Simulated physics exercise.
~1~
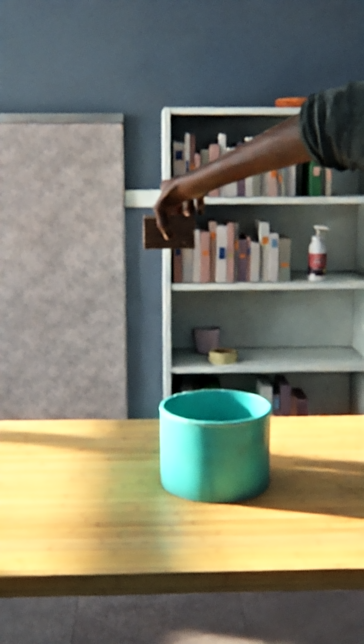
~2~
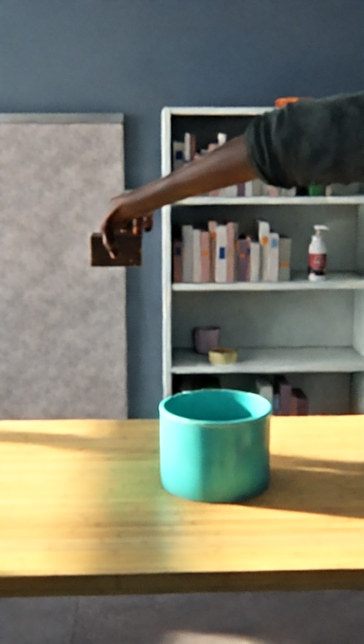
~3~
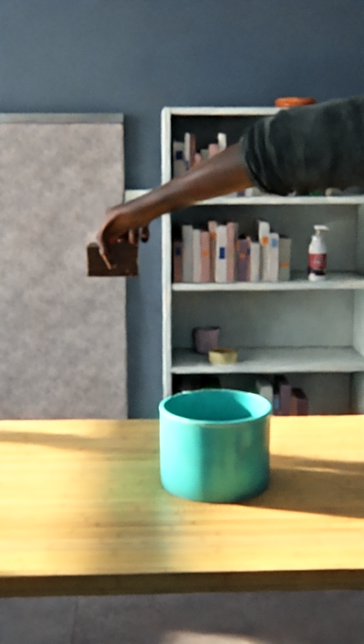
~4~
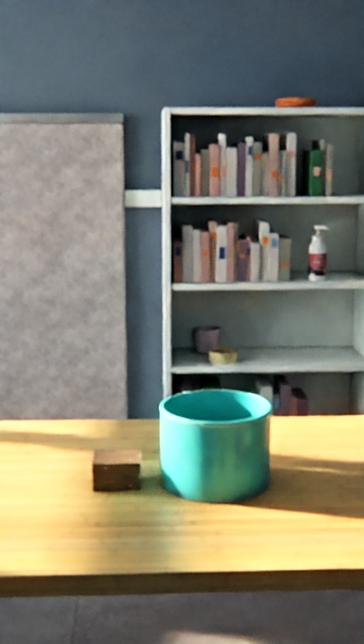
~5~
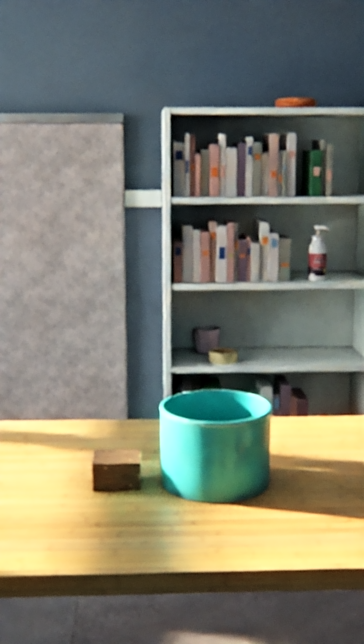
A brown block, moved left by a hand, drops and lands beside the teal container.
